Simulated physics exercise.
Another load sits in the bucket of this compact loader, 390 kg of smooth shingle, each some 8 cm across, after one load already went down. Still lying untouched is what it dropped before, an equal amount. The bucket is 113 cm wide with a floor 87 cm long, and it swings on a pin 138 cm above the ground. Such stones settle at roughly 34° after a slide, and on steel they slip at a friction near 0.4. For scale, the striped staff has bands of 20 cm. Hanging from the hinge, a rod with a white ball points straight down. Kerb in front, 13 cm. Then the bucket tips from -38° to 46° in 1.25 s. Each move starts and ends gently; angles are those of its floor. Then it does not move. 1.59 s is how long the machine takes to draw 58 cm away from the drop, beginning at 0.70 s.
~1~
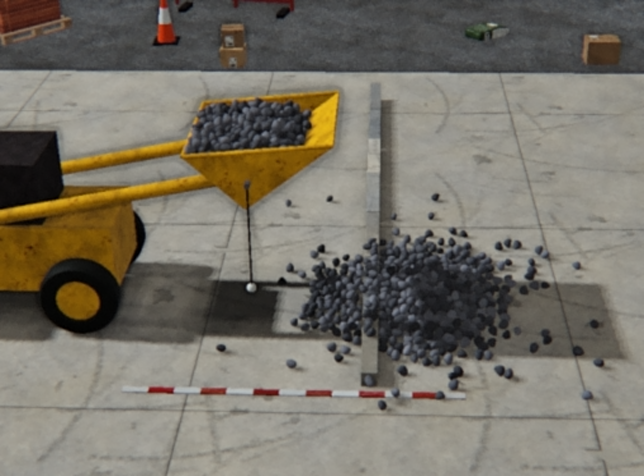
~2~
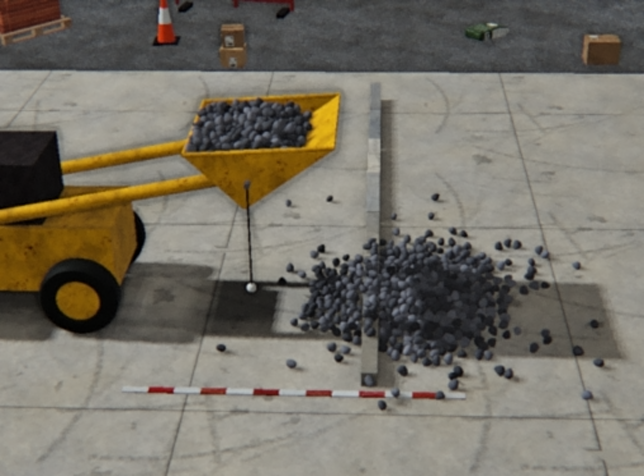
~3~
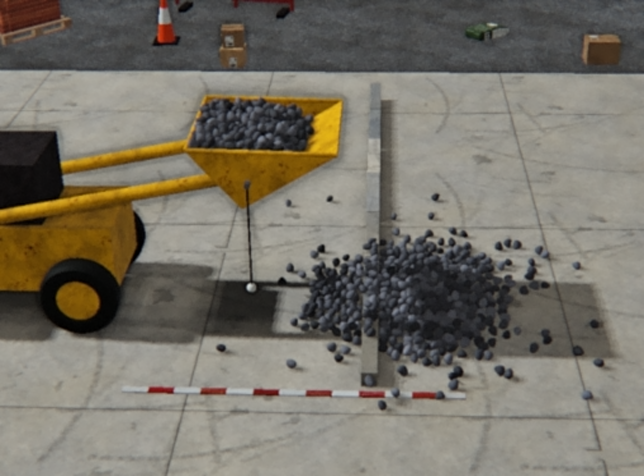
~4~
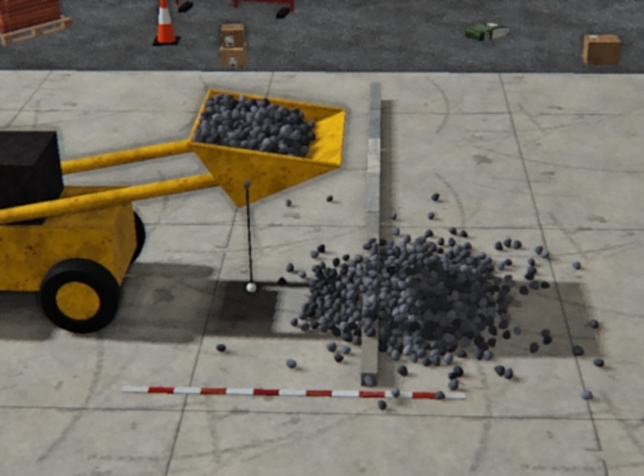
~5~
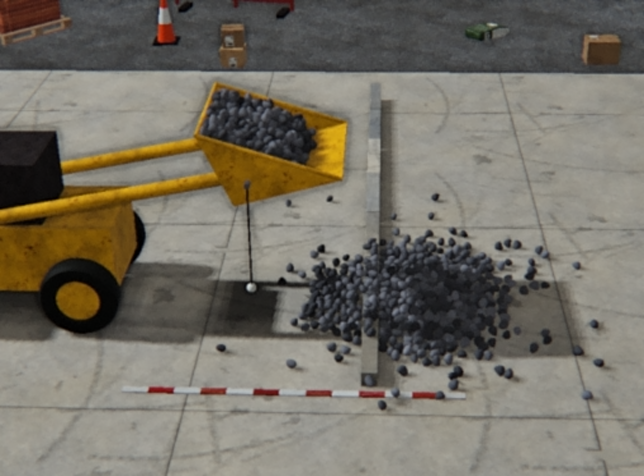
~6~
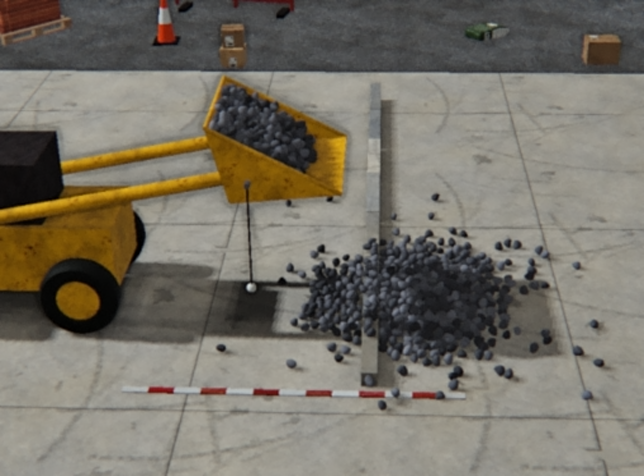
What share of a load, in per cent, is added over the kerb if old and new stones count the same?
I would say 9 percent.
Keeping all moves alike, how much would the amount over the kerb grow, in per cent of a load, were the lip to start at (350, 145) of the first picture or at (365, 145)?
Roughly 20 per cent, then 35 per cent.
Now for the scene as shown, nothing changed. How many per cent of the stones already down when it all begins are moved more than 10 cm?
Estimate: 5 %, roughly.
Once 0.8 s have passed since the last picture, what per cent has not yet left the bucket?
15 %.
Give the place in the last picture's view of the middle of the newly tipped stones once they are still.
Their middle rests near (326, 292).
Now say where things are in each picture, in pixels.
In the first picture, the bucket is at -38°, its lip at (333, 146); the top of the load is at (242, 112). The earlier load is highest near (375, 282), 18 cm above ground level, 22 % on this side of the kerb, 78 % over the kerb.
In the second picture, the bucket is at -36°, its lip at (334, 149); the top of the load is at (243, 111).
In the third picture, the bucket is at -32°, its lip at (337, 155); the top of the load is at (232, 110).
In the fourth picture, the bucket is at -24°, its lip at (340, 166); the top of the load is at (222, 106).
In the fifth picture, the bucket is at -16°, its lip at (342, 179); the top of the load is at (222, 101).
In the sixth picture, the bucket is at -5°, its lip at (342, 194); the top of the load is at (231, 96).
Then, 0.4 s after the last picture the floor is at 33°; in per cent of one load, 97 in the bucket, 25 on this side of the kerb, 78 over the kerb; the foremost stones are at (569, 307).
Then, 0.8 s after the last picture the floor is at 46°; in per cent of one load, 17 in the bucket, 104 on this side of the kerb, 80 over the kerb; the foremost stones are at (569, 307).
Then, 2.2 s after the last picture the floor is at 46°; in per cent of one load, 0 in the bucket, 113 on this side of the kerb, 87 over the kerb; the foremost stones are at (569, 307).
Then, 4.8 s after the last picture the floor is at 46°; in per cent of one load, 0 in the bucket, 113 on this side of the kerb, 87 over the kerb; the foremost stones are at (569, 307). Net gain over the kerb, 9.
